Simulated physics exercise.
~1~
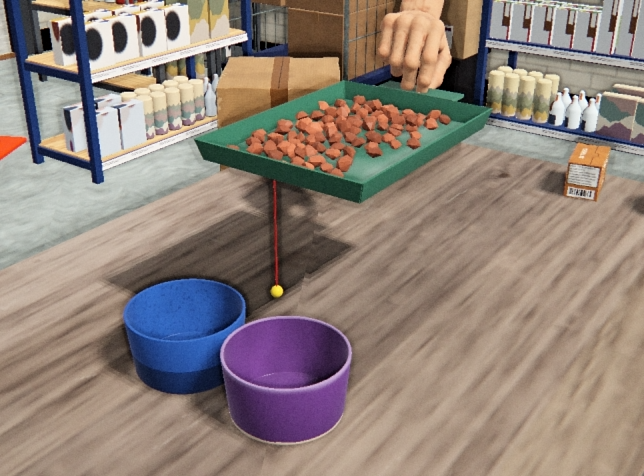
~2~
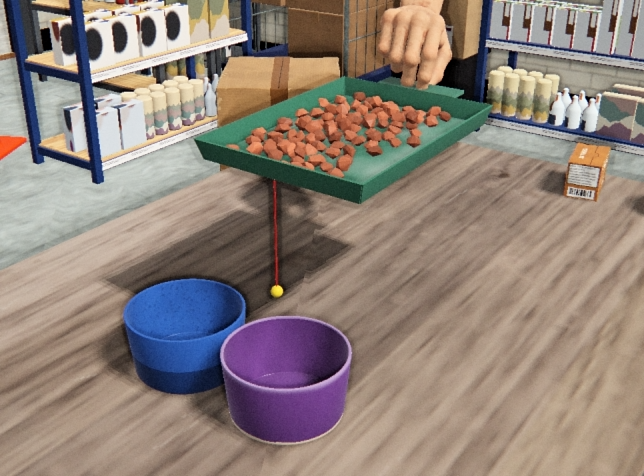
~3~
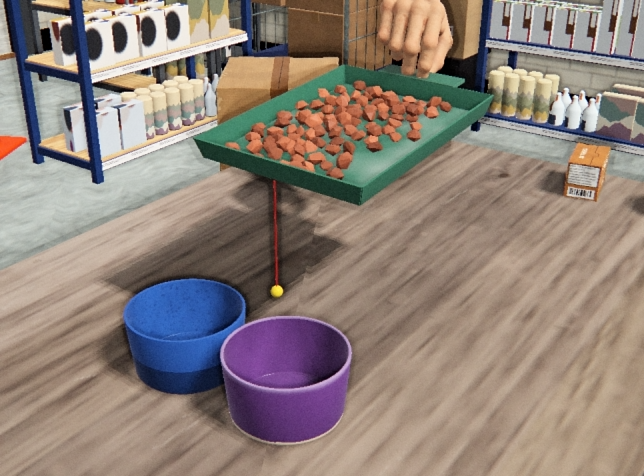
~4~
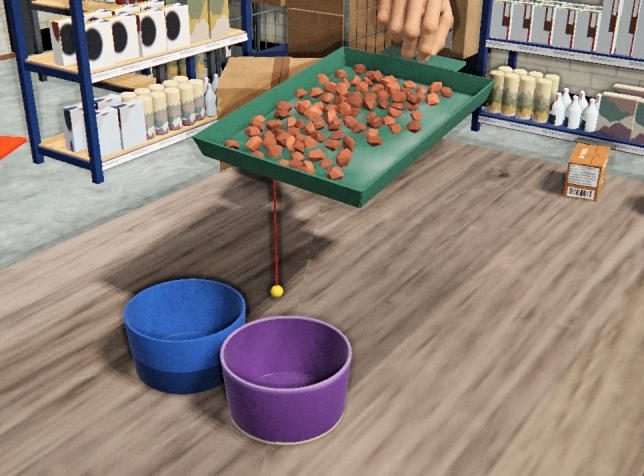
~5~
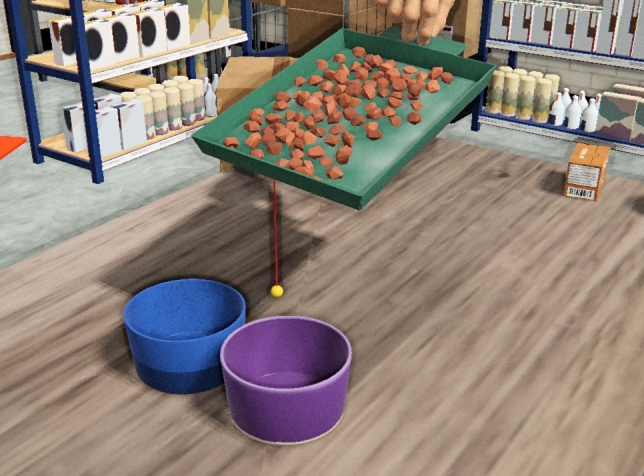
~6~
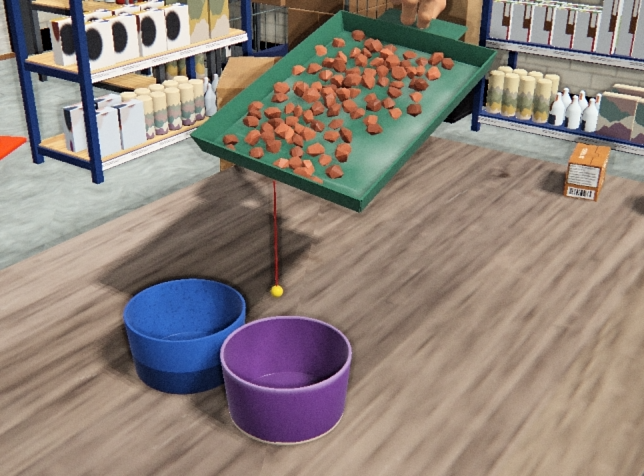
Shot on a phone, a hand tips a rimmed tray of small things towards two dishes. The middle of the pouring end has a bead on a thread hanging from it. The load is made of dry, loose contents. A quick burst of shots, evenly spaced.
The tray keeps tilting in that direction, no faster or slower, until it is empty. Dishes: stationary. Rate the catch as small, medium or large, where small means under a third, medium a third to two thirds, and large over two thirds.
Large.
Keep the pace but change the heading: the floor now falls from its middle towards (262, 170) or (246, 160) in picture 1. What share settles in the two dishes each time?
About 90 %, then 80 %.
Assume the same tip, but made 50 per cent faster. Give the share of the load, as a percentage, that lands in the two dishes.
Roughly 70%.
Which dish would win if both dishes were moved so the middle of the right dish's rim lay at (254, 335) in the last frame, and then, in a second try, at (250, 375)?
In turn: The right one; the right-hand dish.
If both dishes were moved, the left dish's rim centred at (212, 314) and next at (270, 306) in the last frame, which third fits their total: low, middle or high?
Earlier place: More than two thirds. Later place: The middle third.
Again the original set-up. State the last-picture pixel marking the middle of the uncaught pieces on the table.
Its middle is at roughly (395, 454).
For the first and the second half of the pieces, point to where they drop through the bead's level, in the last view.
The first part passes (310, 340); everything after passes (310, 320).
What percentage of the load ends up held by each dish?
Split in per cent - left dish 10, right dish 70.
Shortly afterwards, tray tipped steeply; all but a few on the tray; a little in the air.
Next, tray tipped past a quarter turn; a little on the tray; near half in the right dish; only a few in the left dish; a little outside both; near a quarter in the air.
Some moments later, tray tipped past a quarter turn; the bulk in the right dish; a little in the left dish; near a quarter outside both.
In the end, tray tipped past a quarter turn; the bulk in the right dish; a little in the left dish; near a quarter outside both.
